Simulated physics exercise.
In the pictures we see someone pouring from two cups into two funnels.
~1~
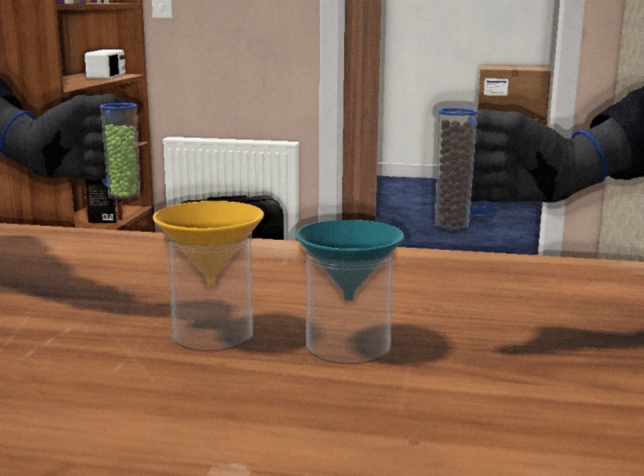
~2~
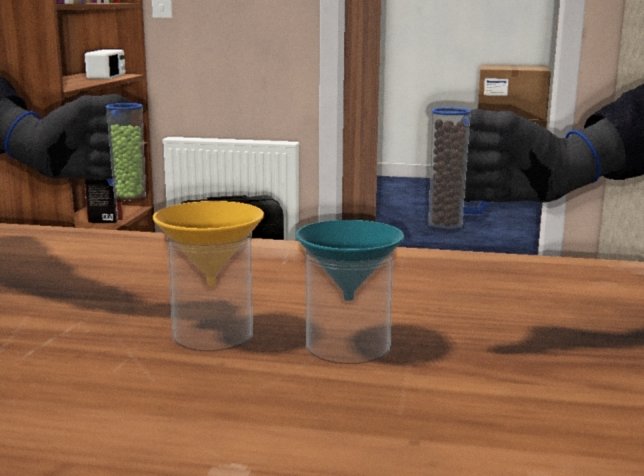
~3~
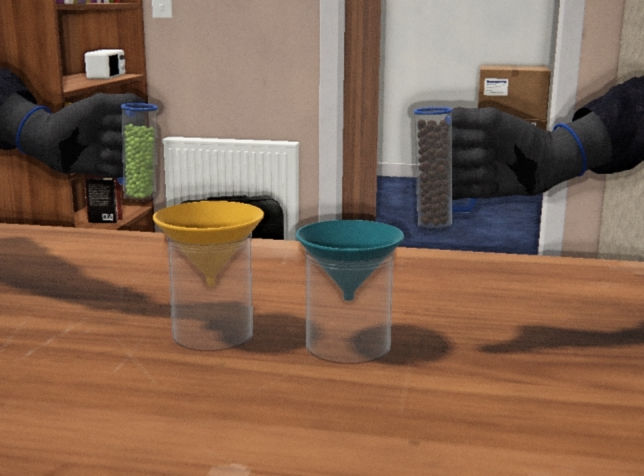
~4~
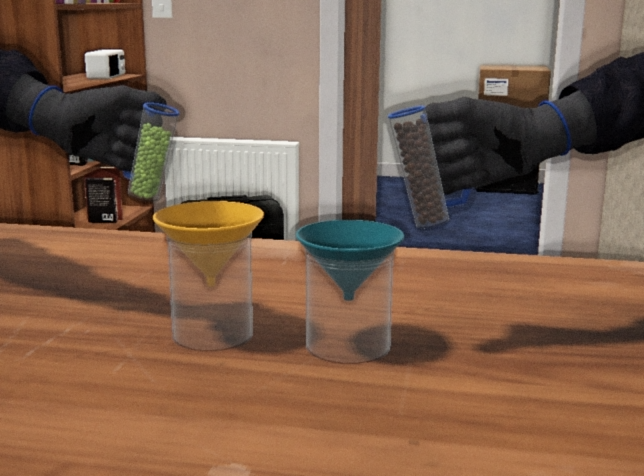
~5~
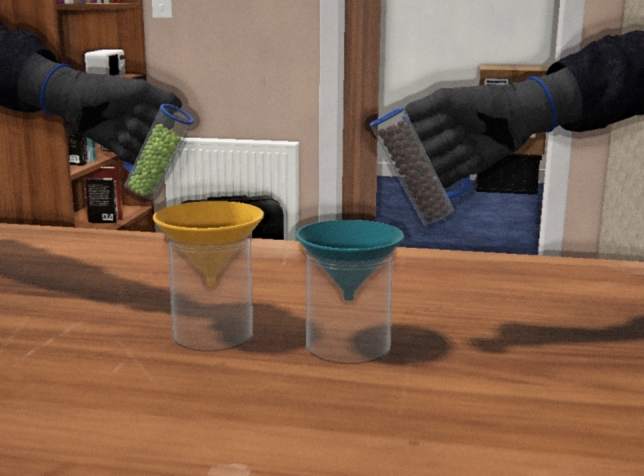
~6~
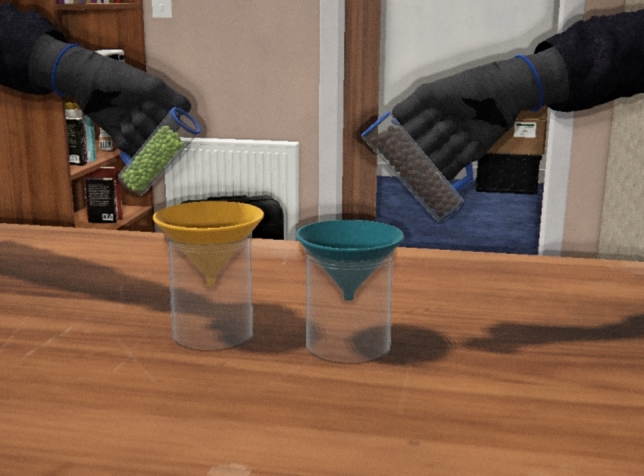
Two gloved hands moved clear containers, one of green peas and one of brown balls, inward toward a yellow funnel and a teal funnel, then tilted both containers toward each other.
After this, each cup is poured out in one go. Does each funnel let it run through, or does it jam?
In order: Left: I expect a stoppage; right: I expect a stoppage.
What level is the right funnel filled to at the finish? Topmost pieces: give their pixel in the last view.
Roughly (337, 252).
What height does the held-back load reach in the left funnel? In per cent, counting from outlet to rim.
Reading: Around 70 per cent.
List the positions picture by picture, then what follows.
The first frame shows left funnel at (209, 223), outlet at (211, 285), narrower than one piece; left cup at (122, 152), holding dried peas; right funnel at (350, 242), outlet at (349, 299), narrower than one piece; right cup at (455, 170), holding chocolate balls.
The second frame shows left cup at (127, 152), upright; right cup at (448, 169), upright.
The third frame shows left cup at (140, 153), tipped 4°; right cup at (434, 169), tipped 4°.
The fourth frame shows left cup at (152, 153), tipped 15°; right cup at (420, 168), tipped 15°.
The fifth frame shows left cup at (158, 153), tipped 29°; right cup at (413, 168), tipped 29°.
The sixth frame shows left funnel at (209, 223), outlet at (211, 285); left cup at (158, 153), tipped 43°; right funnel at (350, 242), outlet at (349, 299); right cup at (413, 168), tipped 43°.
Then, 0.35 s after the last picture, left, all still in the cup; right, all still in the cup.
Then, 0.66 s after the last picture, left, nearly all still in the cup, a small part in or over the funnel; right, most still in the cup, a small part in or over the funnel.
Then, 0.92 s after the last picture, left, about a quarter still in the cup, most in or over the funnel; right, about a quarter still in the cup, most in or over the funnel.
At rest, left, all stuck in the funnel, none down in the jar; right, all stuck in the funnel, none down in the jar.
